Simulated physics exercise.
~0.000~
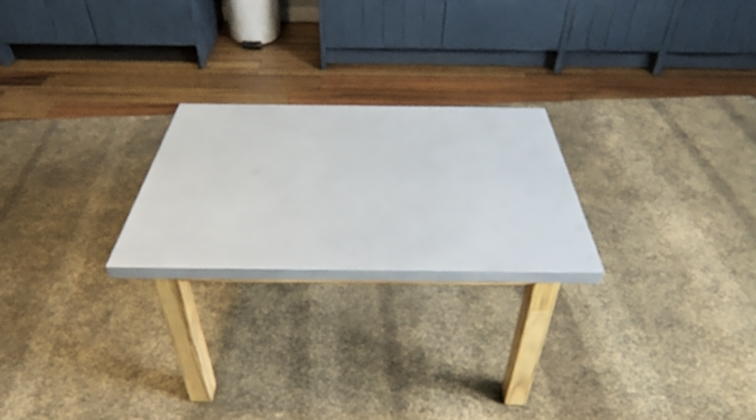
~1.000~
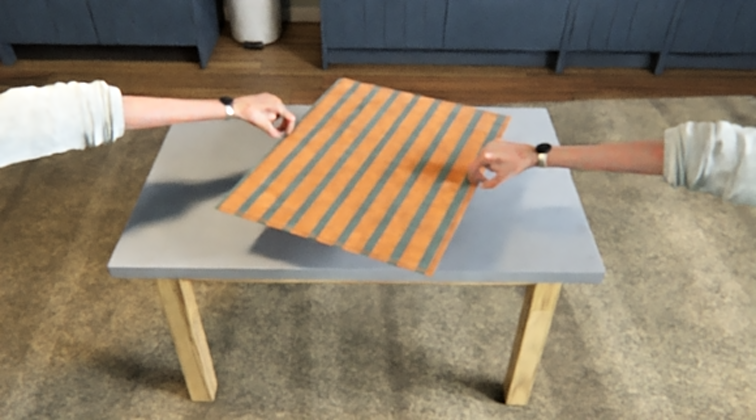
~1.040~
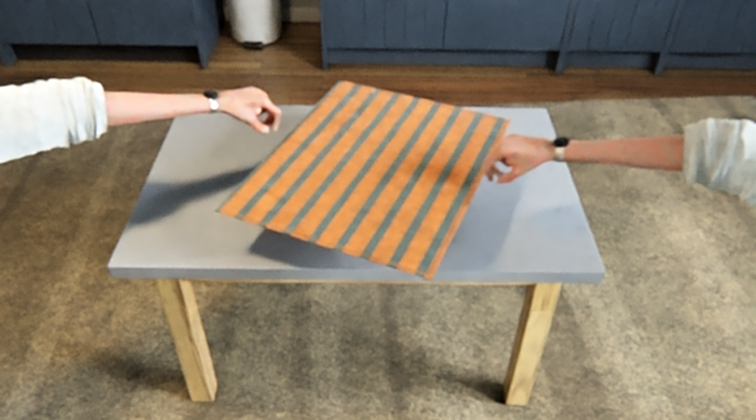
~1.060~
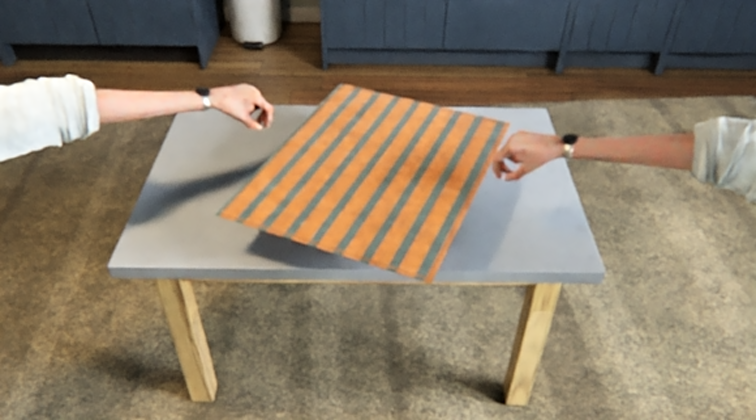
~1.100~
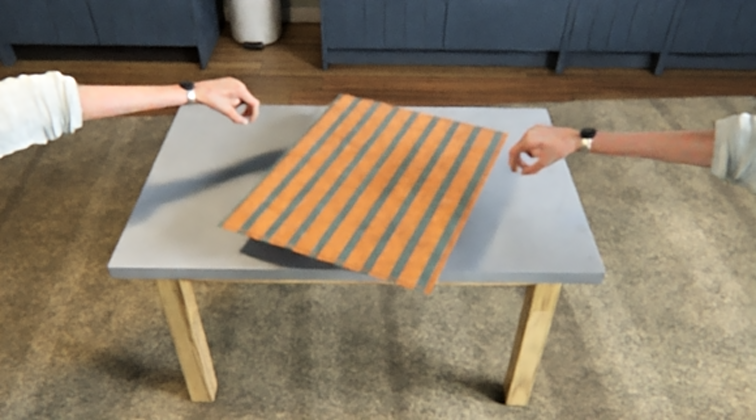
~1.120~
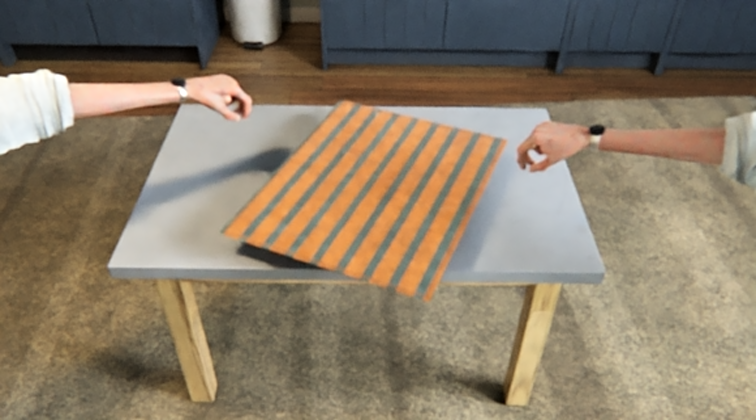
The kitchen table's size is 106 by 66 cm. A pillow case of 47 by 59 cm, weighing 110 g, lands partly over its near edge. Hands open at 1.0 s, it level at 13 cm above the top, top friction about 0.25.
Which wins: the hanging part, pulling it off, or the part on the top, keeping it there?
Safe.
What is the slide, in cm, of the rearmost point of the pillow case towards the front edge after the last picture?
Forward creep to rest: Approx. 0 cm.
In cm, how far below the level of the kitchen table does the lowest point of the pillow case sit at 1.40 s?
Some 12 cm.
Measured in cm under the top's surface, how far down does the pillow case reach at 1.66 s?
About 10 cm.
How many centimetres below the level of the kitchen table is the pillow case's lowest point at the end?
14 cm or so.
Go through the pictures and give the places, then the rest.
In the first frame, the bare kitchen table.
In the second frame, pillow case corners (214, 208) (340, 78) (512, 117) (431, 276).
In the third frame, pillow case corners (214, 211) (340, 81).
In the fourth frame, pillow case corners (215, 215) (340, 84).
In the fifth frame, pillow case corners (217, 226) (341, 94).
In the sixth frame, pillow case corners (219, 234) (341, 101) (508, 141) (429, 302).
By 1.4 s, 90 % of the pillow case is still over the top.
By 1.7 s, 90 % of the pillow case is still over the top.
By 1.9 s, 90 % of the pillow case is still over the top.
By 2.2 s, 90 % of the pillow case is still over the top.
By 4.4 s, 90 % of the pillow case is still over the top.
